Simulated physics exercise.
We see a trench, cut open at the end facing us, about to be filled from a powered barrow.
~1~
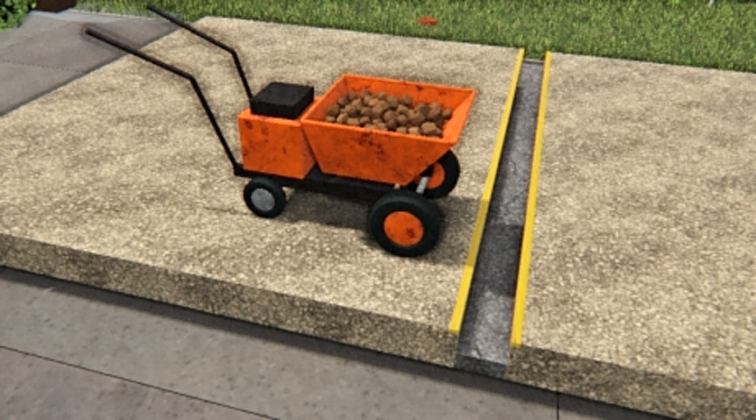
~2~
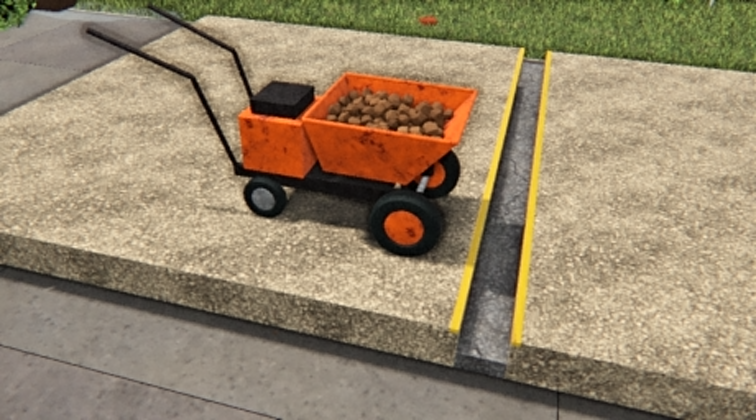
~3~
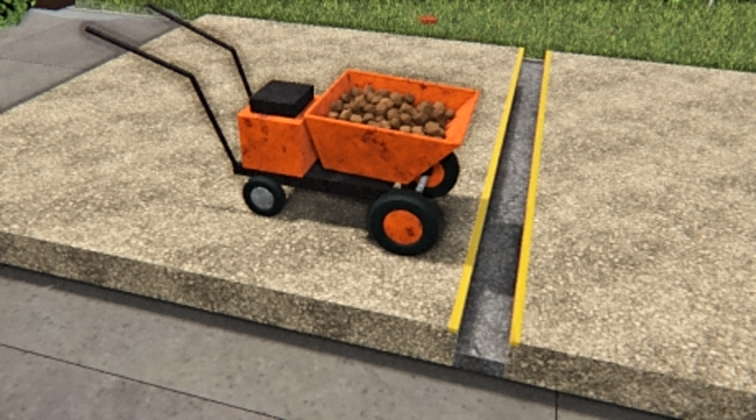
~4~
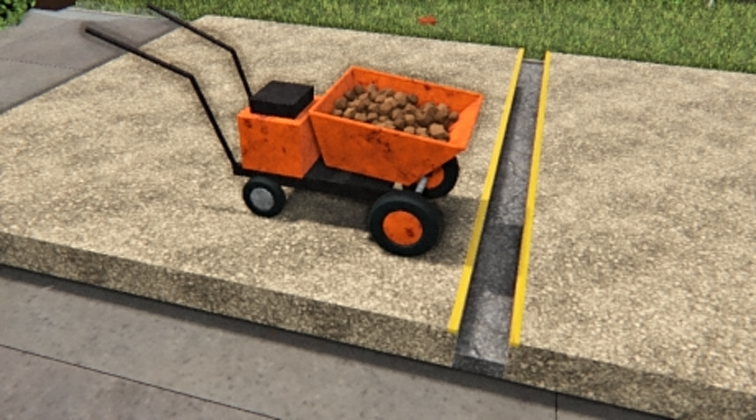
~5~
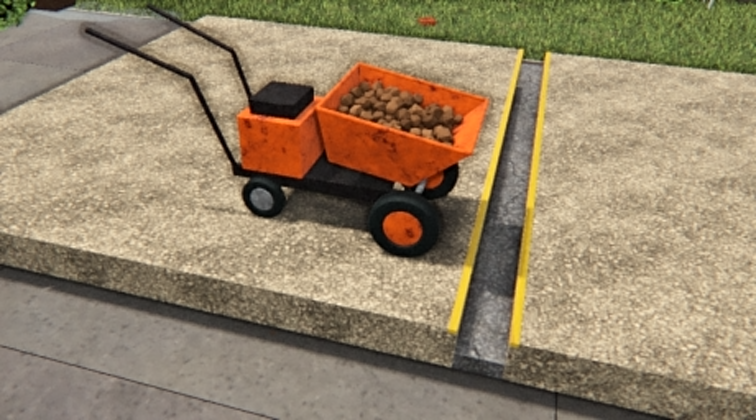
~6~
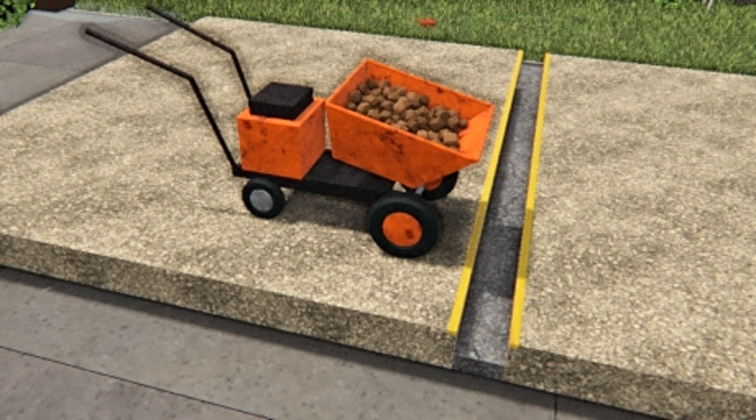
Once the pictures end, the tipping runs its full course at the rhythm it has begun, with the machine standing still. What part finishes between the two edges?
It catches less than half.
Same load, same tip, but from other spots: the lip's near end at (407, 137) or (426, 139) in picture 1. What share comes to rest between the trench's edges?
Near 70 % and 60 %.
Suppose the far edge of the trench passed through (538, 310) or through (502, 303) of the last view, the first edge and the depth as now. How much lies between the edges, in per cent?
About 60 and 0 per cent.
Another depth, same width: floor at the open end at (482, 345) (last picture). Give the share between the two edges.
It comes to 10 per cent or so.
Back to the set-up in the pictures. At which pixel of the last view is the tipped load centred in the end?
Close to (553, 242).
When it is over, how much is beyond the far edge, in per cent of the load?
About 60 per cent.
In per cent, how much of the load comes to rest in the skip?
Near 25 %.
Shortly afterwards, skip tipped steeply; the whole lot in the skip.
Next, skip tipped steeply; all but a few in the skip; only a few in or heaped over the trench; a little beyond it; only a few falling.
Some moments later, skip tipped right over; near a third in the skip; a little in or heaped over the trench; near half beyond it.
In the end, skip tipped right over; near a quarter in the skip; a little in or heaped over the trench; near two thirds beyond it.
